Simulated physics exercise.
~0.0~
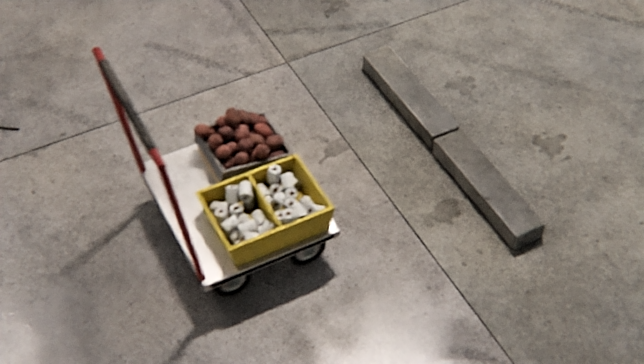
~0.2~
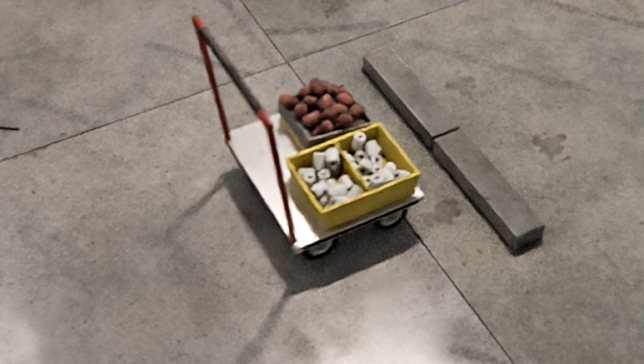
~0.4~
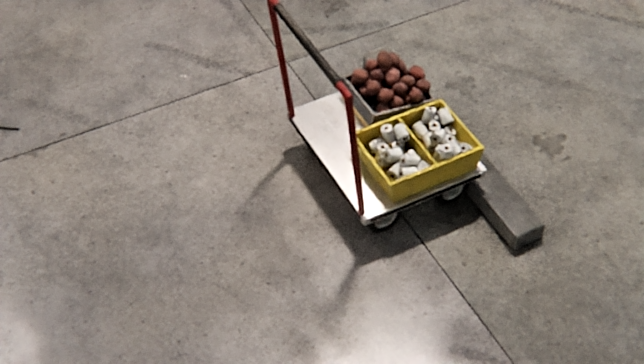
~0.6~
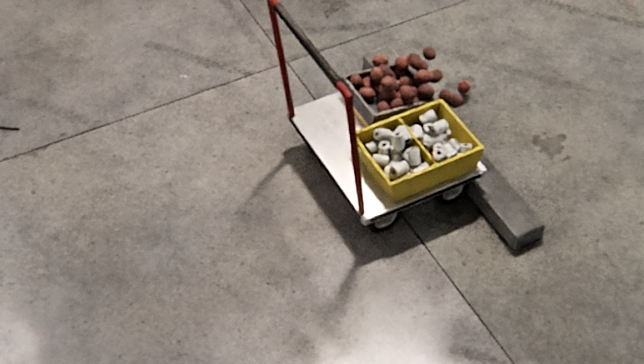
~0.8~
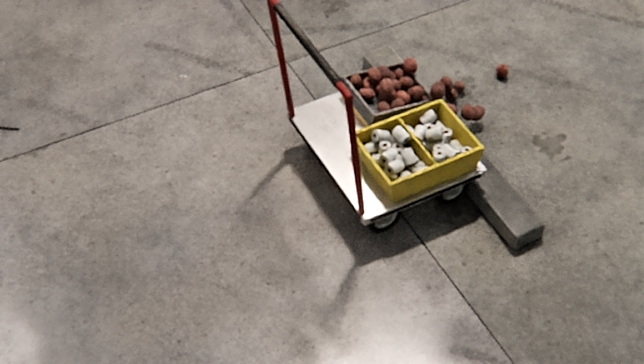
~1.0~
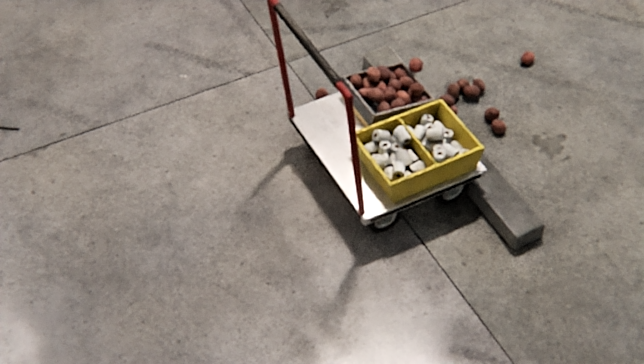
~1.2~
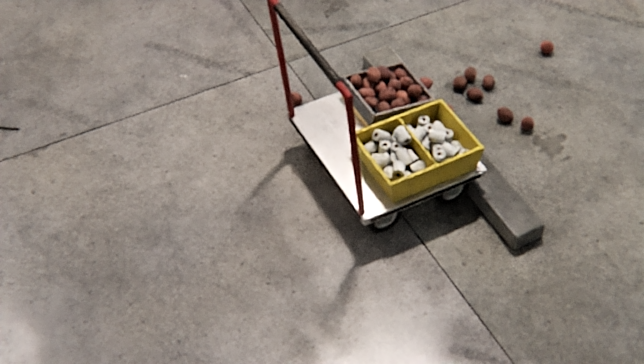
The clip shows a flatbed trolley carrying a grey crate of red potatoes and a yellow crate of white paper rolls as it moves right and stops at a long grey kerb. Several potatoes then spill from the grey crate and scatter across the floor, while the rolls stay inside theirs.
